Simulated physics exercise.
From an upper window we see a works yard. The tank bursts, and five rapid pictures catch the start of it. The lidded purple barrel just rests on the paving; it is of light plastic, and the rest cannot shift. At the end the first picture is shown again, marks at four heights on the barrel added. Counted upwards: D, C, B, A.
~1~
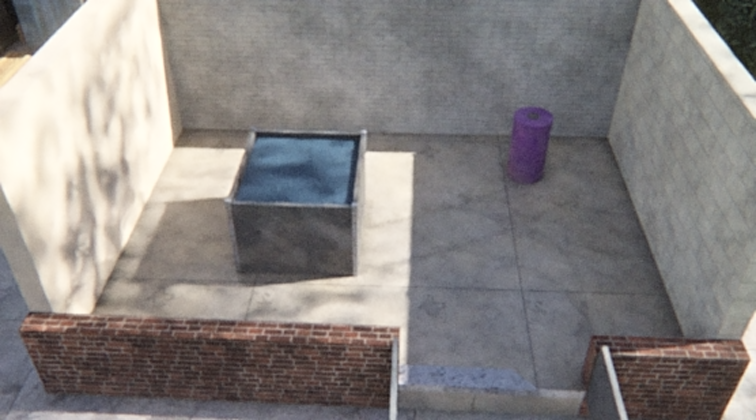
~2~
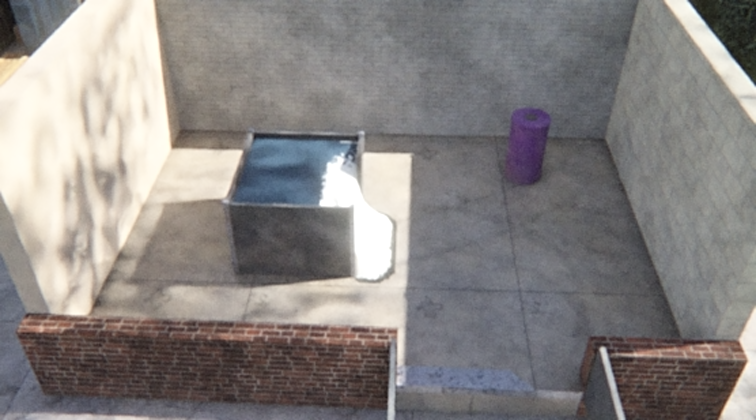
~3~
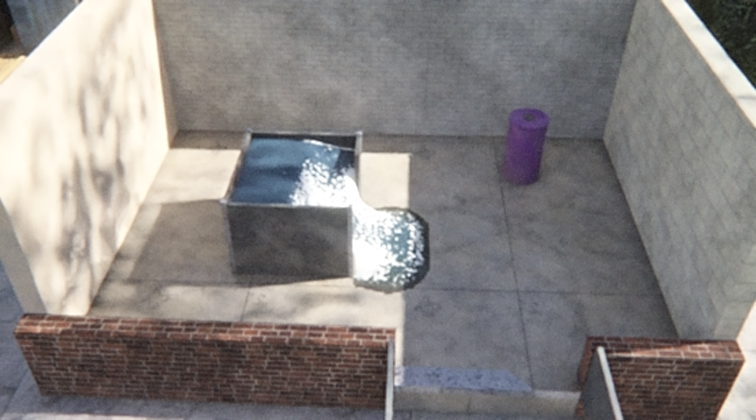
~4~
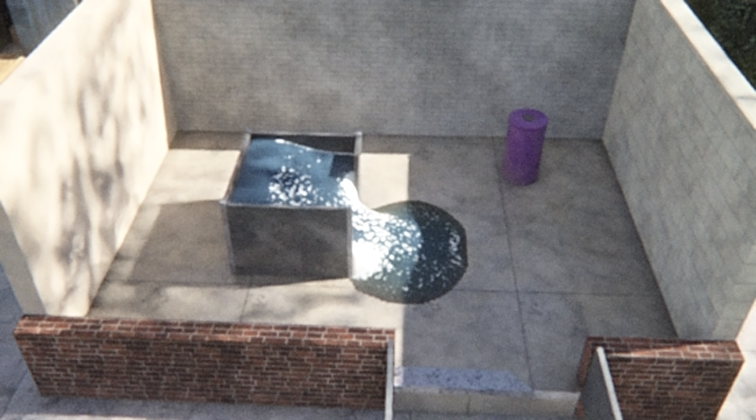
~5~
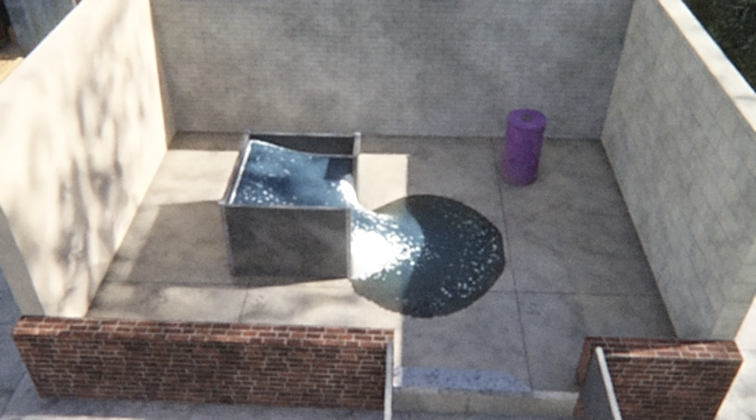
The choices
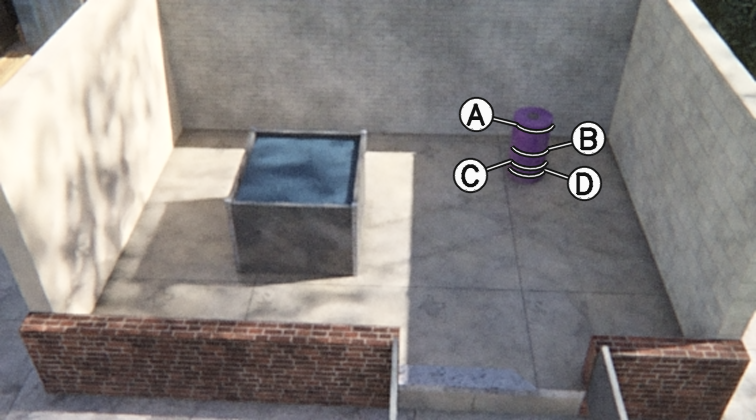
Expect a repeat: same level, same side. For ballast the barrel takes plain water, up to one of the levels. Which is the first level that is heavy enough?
Take D.
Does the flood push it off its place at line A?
No, not at all.
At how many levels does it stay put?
All four.
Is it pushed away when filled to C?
No.
In white, A at (536, 131); B at (532, 155); C at (530, 168); D at (528, 176); from the bottom up D, C, B, A.
For line A, it does not move.
For line B, it does not move.
For line C, it does not move.
For line D, it does not move.
